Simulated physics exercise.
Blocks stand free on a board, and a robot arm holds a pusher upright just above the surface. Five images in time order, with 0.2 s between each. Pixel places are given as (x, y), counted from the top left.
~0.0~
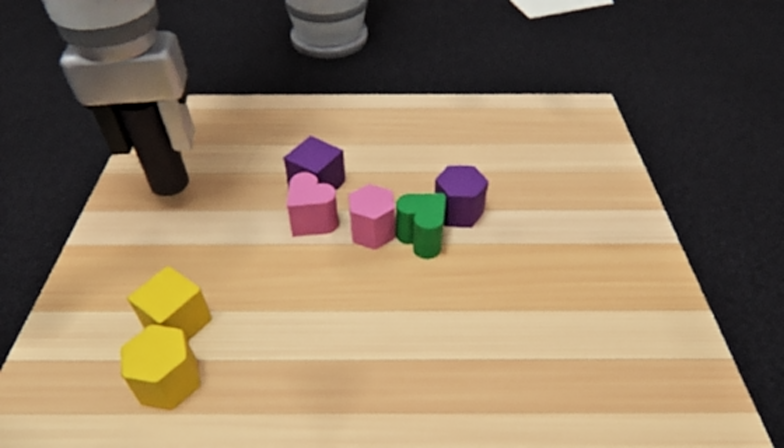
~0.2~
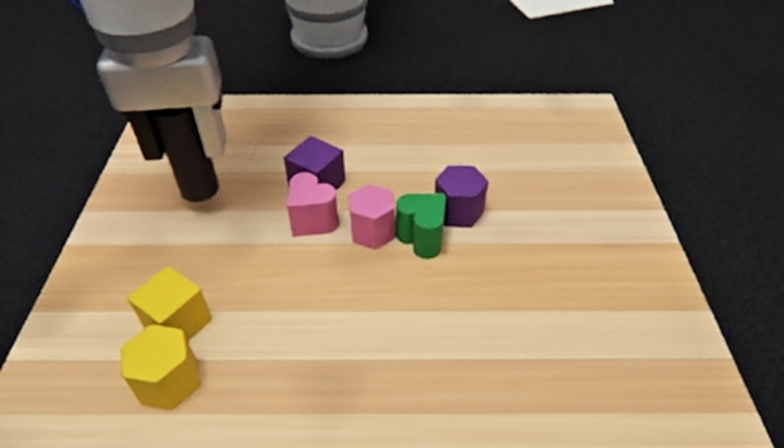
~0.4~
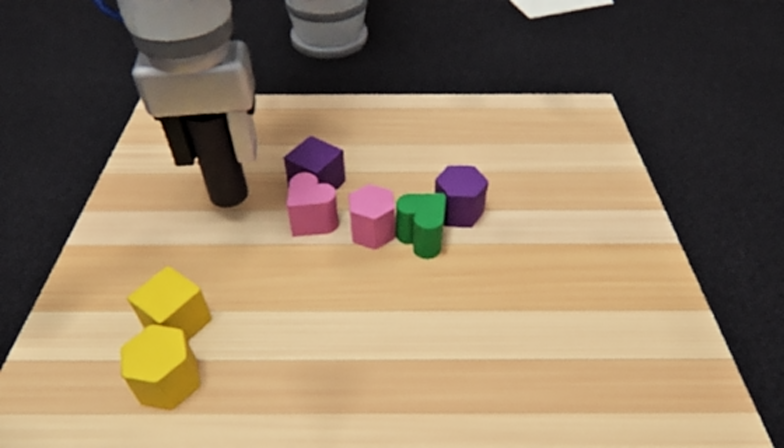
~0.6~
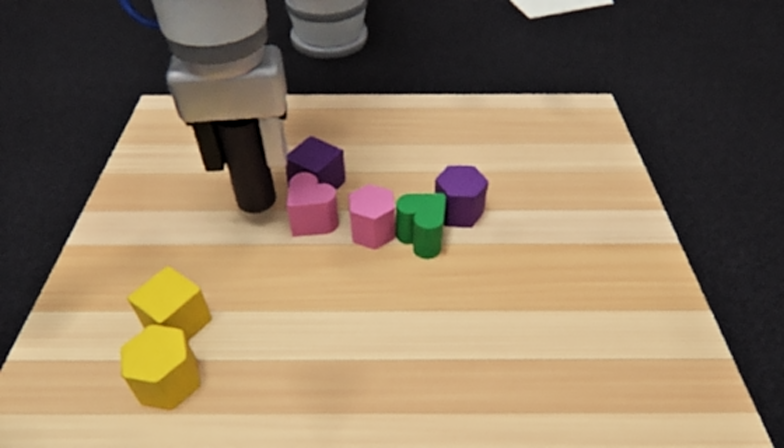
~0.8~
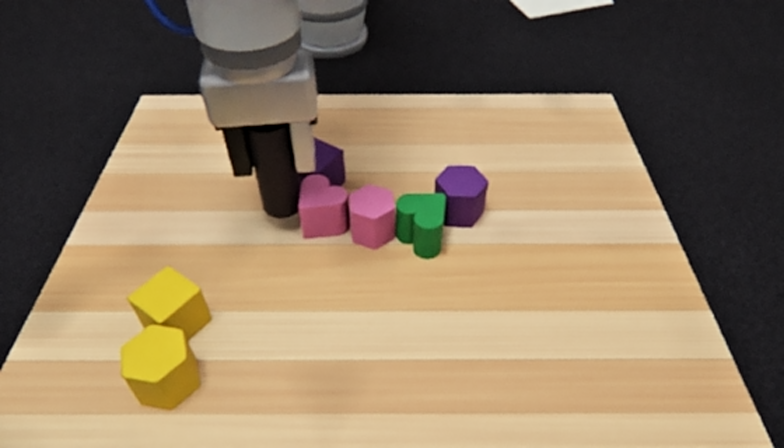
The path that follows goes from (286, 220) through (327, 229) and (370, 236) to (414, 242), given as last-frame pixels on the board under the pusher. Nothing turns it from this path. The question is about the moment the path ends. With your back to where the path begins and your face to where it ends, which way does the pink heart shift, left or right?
Picture yourself facing from the start of the path to its end: The pink heart moves off to your left.
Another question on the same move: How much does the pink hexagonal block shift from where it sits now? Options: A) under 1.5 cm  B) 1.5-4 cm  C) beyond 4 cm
Correct choice: C.
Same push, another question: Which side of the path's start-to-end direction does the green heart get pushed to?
The green heart goes right.
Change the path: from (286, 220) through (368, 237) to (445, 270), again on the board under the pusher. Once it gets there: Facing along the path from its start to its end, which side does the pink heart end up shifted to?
Towards the left-hand side.
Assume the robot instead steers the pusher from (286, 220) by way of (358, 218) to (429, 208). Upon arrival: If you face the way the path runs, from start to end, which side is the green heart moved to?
Facing the way the path runs, start to end, you'll find the green heart has shifted right.
On the path given first. One third of the way, pusher (326, 214); pink heart (363, 188), turned 25° anticlockwise; pink hexagonal block (402, 207), turned 70° clockwise; green heart (452, 219), turned 40° anticlockwise.
Two thirds of the way, pusher (370, 221); pink heart (388, 180), turned 55° anticlockwise; pink hexagonal block (416, 208), turned 100° clockwise; green heart (457, 222), turned 55° anticlockwise.
At the end, pusher (415, 227); purple square still; pink heart (396, 180), turned 80° anticlockwise; pink hexagonal block (462, 216), turned 105° clockwise; green heart (503, 233), turned 50° anticlockwise.
